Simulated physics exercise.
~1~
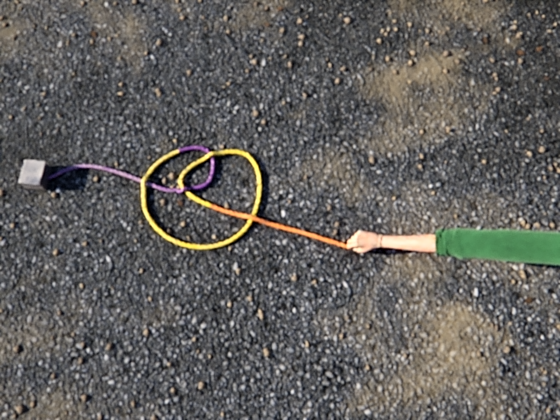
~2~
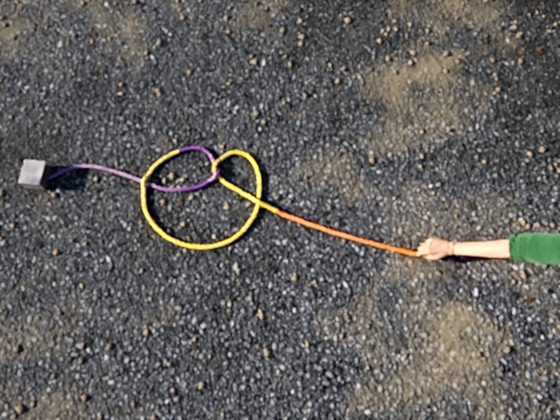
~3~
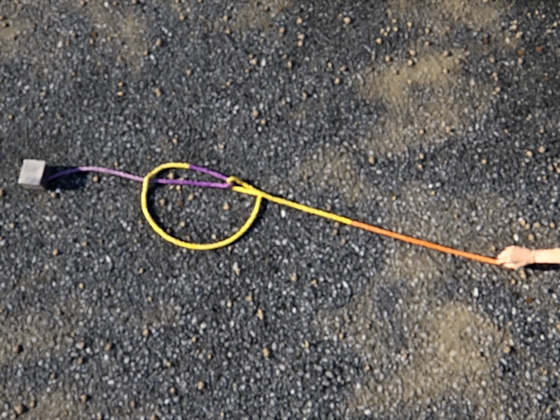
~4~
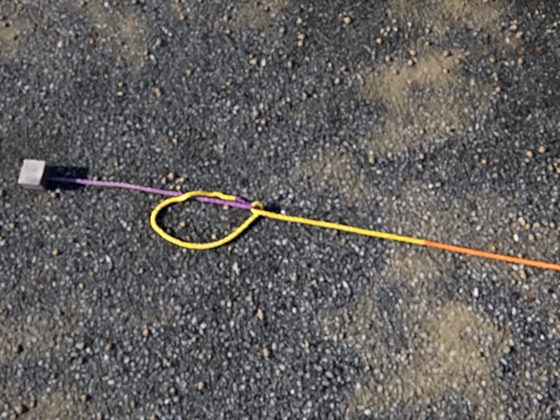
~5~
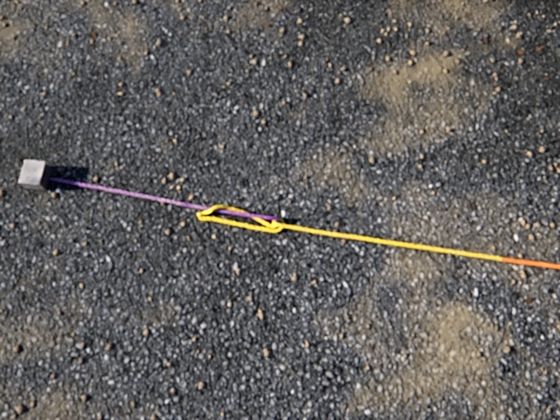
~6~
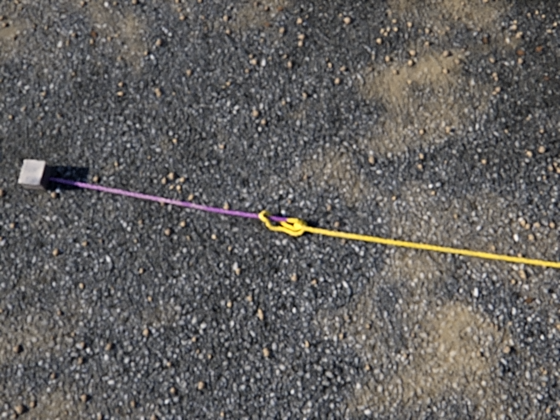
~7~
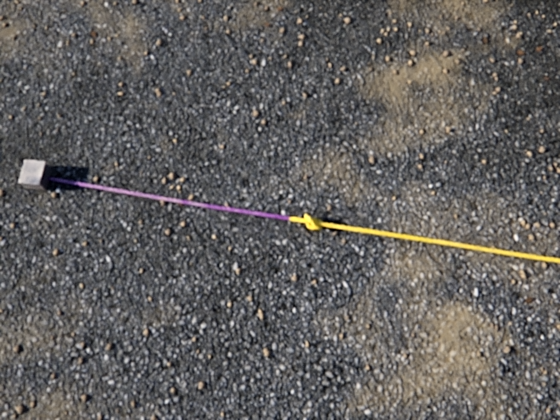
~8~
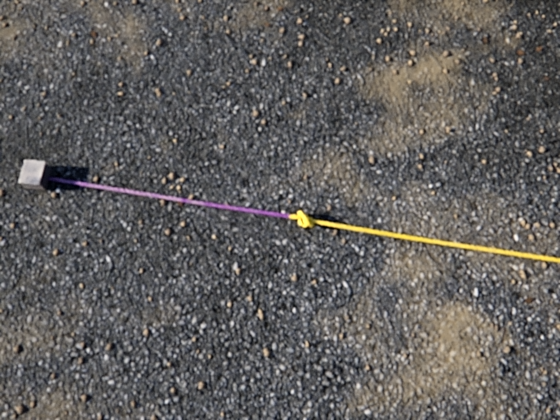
A looped purple, yellow and orange rope, fixed to a small grey block on the left, was pulled rightward across dark gravel by a green-sleeved arm until its loops shrank and tightened into a small yellow knot on a straight line.
